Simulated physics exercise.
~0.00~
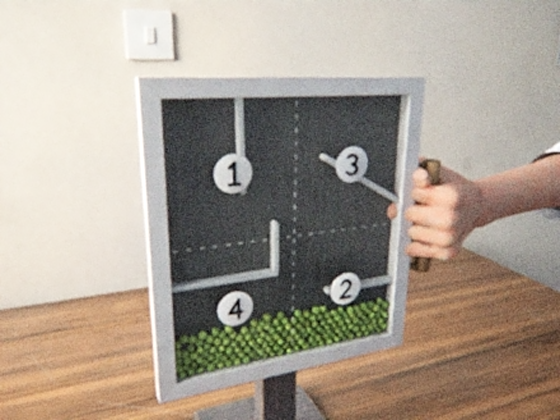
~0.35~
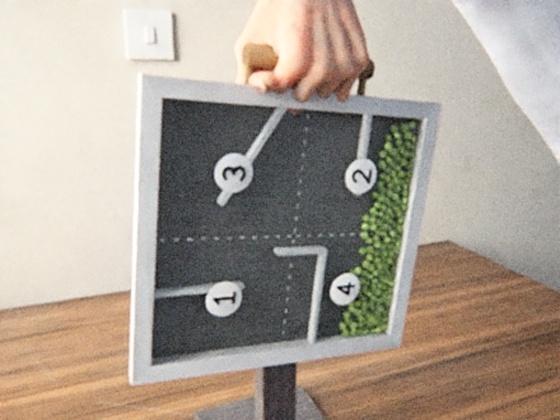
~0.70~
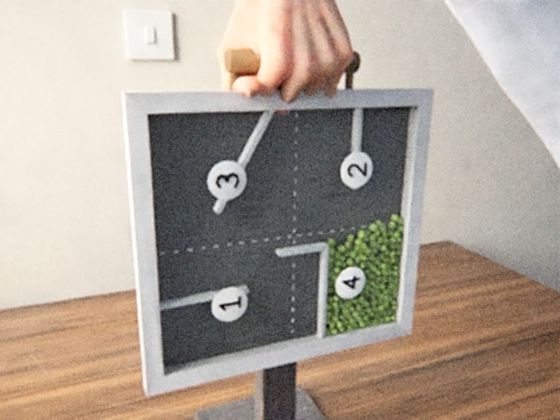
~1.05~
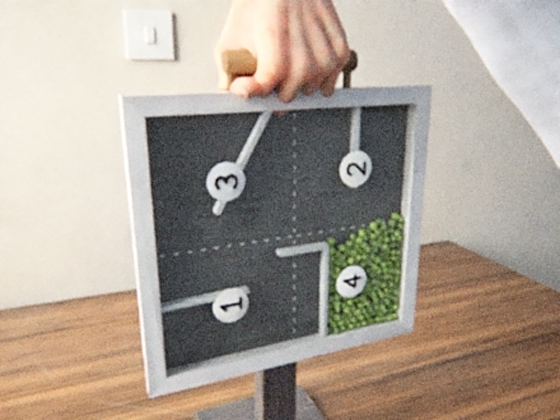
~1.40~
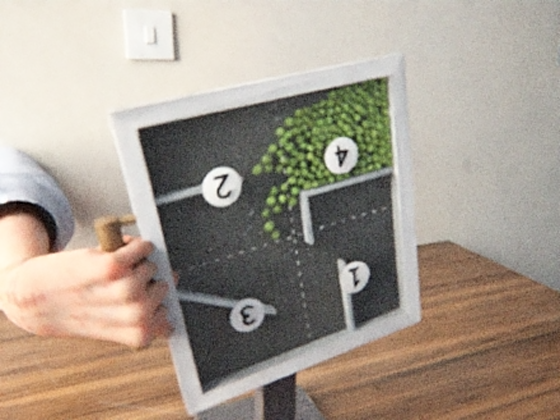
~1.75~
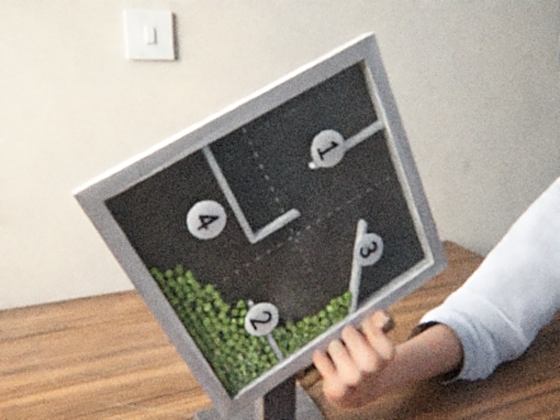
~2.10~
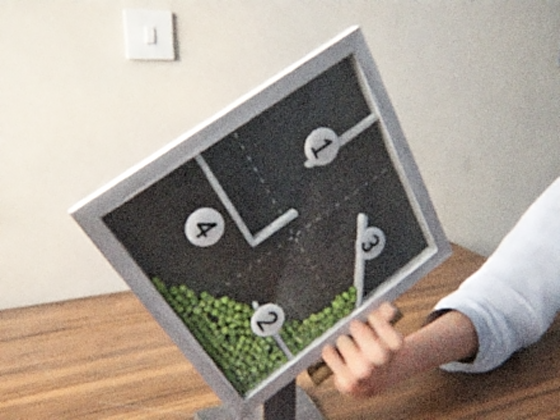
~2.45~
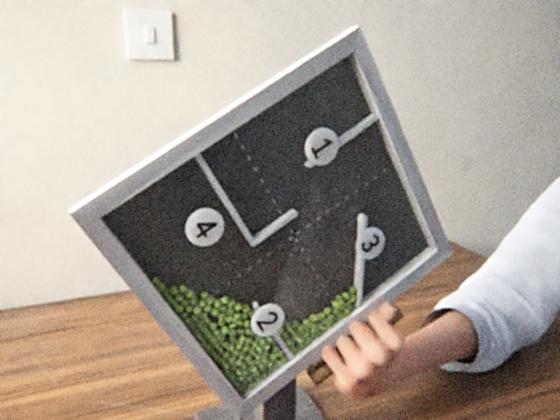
A hand turned an upright, clear-fronted case of small green peas anticlockwise by its handle, paused after a quarter turn, then swung it onward until the peas tumbled across and settled in the tilted bottom corner, mostly around the number two.
